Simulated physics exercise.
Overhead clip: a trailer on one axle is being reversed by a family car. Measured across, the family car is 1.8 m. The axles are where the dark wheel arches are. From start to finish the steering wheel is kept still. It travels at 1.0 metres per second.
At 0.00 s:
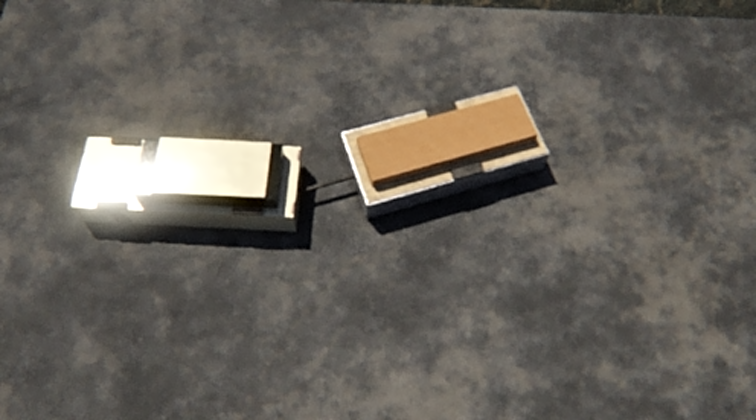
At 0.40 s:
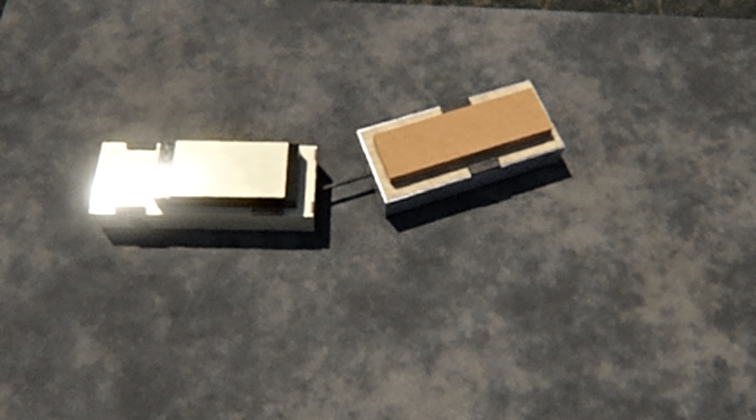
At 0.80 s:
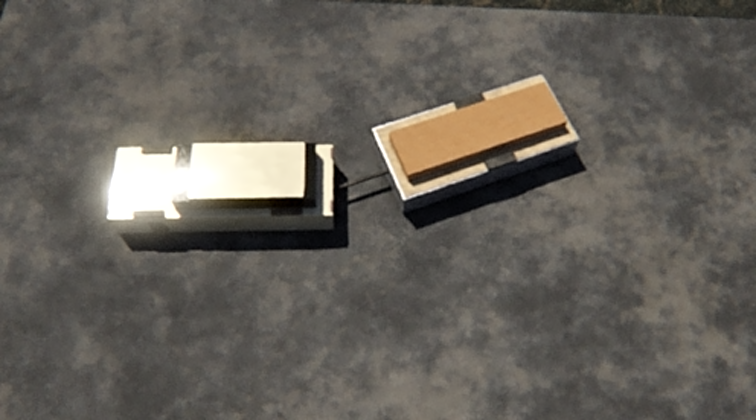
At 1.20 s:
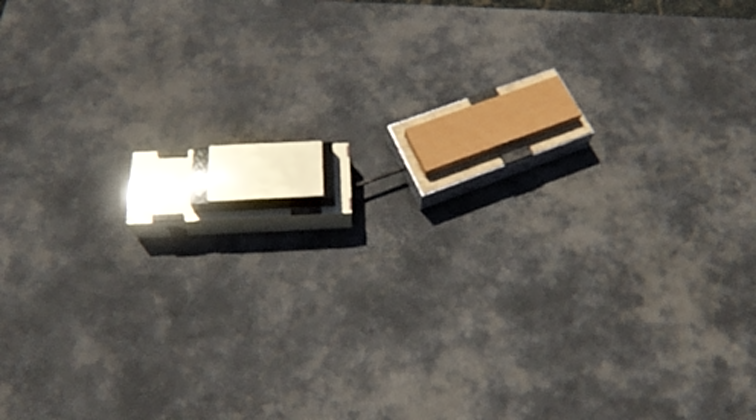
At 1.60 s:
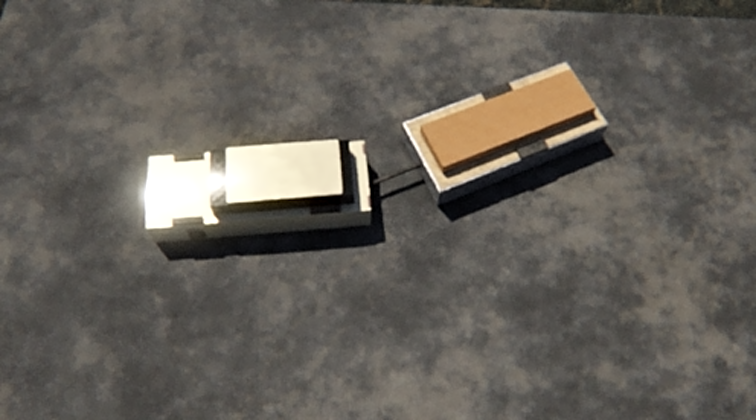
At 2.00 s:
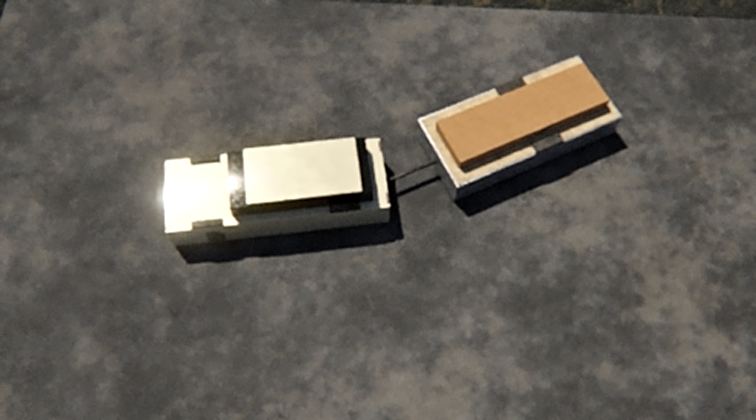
A pale, boxy car reversed slowly to the right across a mottled grey surface, pushing a white trailer with a tan top ahead of it, and the trailer stayed angled toward the upper right.
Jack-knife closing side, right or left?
Left.
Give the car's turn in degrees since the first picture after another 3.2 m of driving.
Close to 26 degrees in all.
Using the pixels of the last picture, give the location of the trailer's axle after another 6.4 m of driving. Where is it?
Approximate position: (731, 8).
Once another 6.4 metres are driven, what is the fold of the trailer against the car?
Fold: About 10°, toward its left.
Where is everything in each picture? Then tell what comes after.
Car's middle (182, 166), trailer's axle (454, 140); tail 21° to the car's right; front wheels 15° right, in the first picture.
Car's middle (199, 169), trailer's axle (470, 135); tail 20° to the car's right, in the second picture.
Car's middle (217, 171), trailer's axle (485, 130); tail 20° to the car's right, in the third picture.
Car's middle (235, 173), trailer's axle (500, 125); tail 19° to the car's right, in the fourth picture.
Car's middle (253, 174), trailer's axle (515, 120); tail 19° to the car's right, in the fifth picture.
Car's middle (272, 174), trailer's axle (529, 114); tail 18° to the car's right, in the sixth picture.
After 5.2 s, the tail is 9° to the car's right, the car has turned 27° and the trailer's axle is at (635, 61) of the last picture.
After 8.4 s, the tail is 12° to the car's left, the car has turned 43° and the trailer's axle is at (731, 8) of the last picture.
After 11.6 s, the tail is 60° to the car's left, the car has turned 59° and the trailer's axle is out of the picture; it has jack-knifed.
